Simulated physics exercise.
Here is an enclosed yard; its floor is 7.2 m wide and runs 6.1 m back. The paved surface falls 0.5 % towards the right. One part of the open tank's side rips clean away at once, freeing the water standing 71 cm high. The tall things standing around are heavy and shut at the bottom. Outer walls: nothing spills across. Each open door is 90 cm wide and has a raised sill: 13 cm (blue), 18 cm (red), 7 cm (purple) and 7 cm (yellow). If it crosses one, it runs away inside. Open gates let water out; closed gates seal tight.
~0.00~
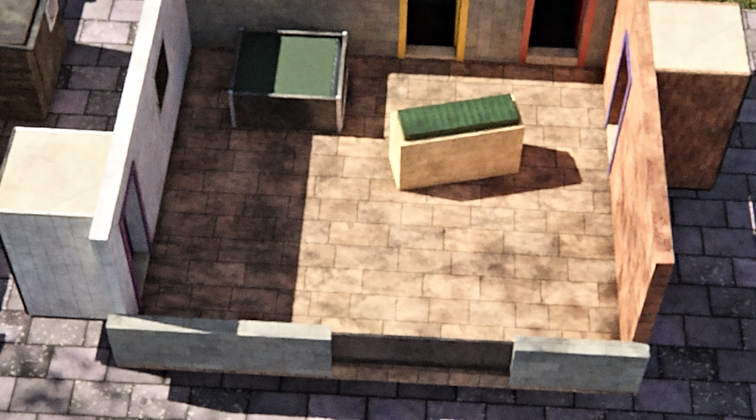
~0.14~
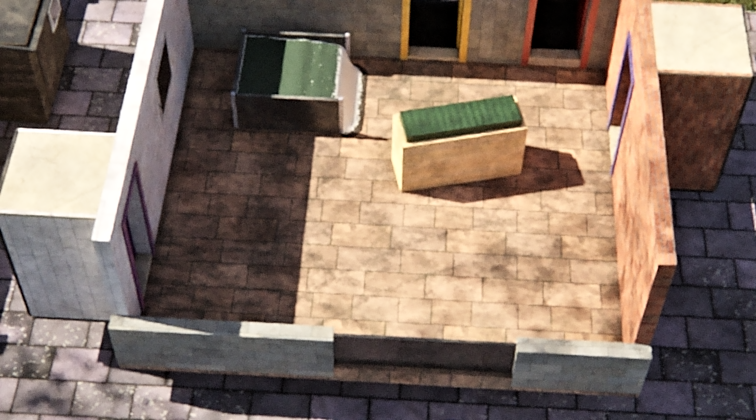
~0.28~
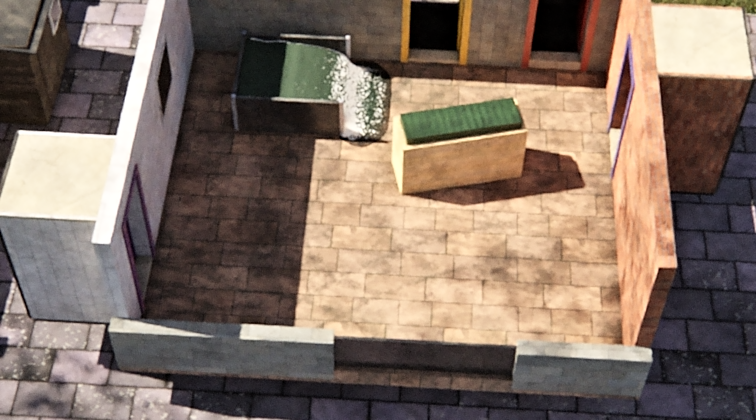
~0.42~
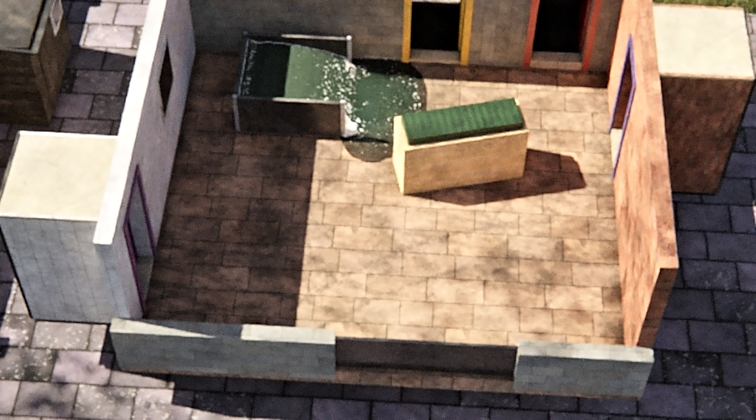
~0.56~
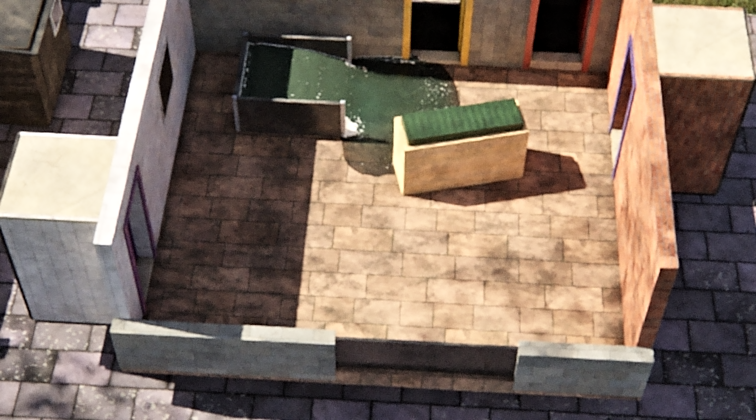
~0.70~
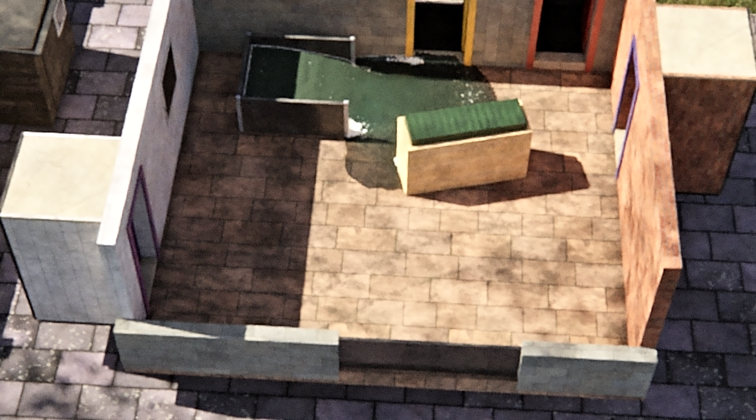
At the start, green water stands still in an open tank at the back left of a walled, paved yard. The tank's right side gives way and water gushes out with white foam, then spreads rightward across the paving and behind the green-topped block as the tank's level drops.
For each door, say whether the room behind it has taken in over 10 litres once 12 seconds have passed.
The blue door: Over, the red door: Over, the purple door: Not over, the yellow door: Over.
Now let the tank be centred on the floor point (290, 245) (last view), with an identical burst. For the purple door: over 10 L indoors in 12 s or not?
After that, the purple door ends up inside the limit.
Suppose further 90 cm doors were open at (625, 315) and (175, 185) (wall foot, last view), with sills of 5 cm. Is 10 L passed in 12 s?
Order as listed: Surpassed and respected.
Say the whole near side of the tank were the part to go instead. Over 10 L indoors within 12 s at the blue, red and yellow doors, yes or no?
Then blue would come out on the low side, red on the low side and yellow on the low side.
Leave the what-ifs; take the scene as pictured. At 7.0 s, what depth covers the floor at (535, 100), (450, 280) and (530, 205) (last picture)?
Around 7 cm, 2 cm and 2 cm, in the order given.
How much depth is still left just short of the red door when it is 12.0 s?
About 4.5 cm deep.
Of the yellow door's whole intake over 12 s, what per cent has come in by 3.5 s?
It comes to about 85 per cent.
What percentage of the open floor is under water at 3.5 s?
Covered: Roughly 35 %.
After 1.4 s water covers 25 % of the floor and is deepest (26 cm) near (421, 155); blue door 8 cm at the sill, 0 L in, red door 8 cm at the sill, 0 L in, purple door not reached, yellow door 15 cm at the sill, 7 L in.
After 2.2 s water covers 25 % of the floor and is deepest (46 cm) near (591, 85); blue door 20 cm at the sill, 15 L in, red door 10 cm at the sill, 0 L in, purple door not reached, yellow door 13 cm at the sill, 27 L in.
After 3.5 s water covers 35 % of the floor and is deepest (27 cm) near (603, 108); blue door 17 cm at the sill, 43 L in, red door 26 cm at the sill, 38 L in, purple door not reached, yellow door 8 cm at the sill, 40 L in.
After 7.0 s water covers 55 % of the floor and is deepest (15 cm) near (618, 352); blue door 9 cm at the sill, 51 L in, red door 7 cm at the sill, 53 L in, purple door not reached, yellow door 7 cm at the sill, 47 L in.
After 12.0 s water covers 95 % of the floor and is deepest (6 cm) near (214, 279); blue door 4 cm at the sill, 51 L in, red door 4 cm at the sill, 53 L in, purple door 5 cm at the sill, 0 L in, yellow door 4 cm at the sill, 47 L in.
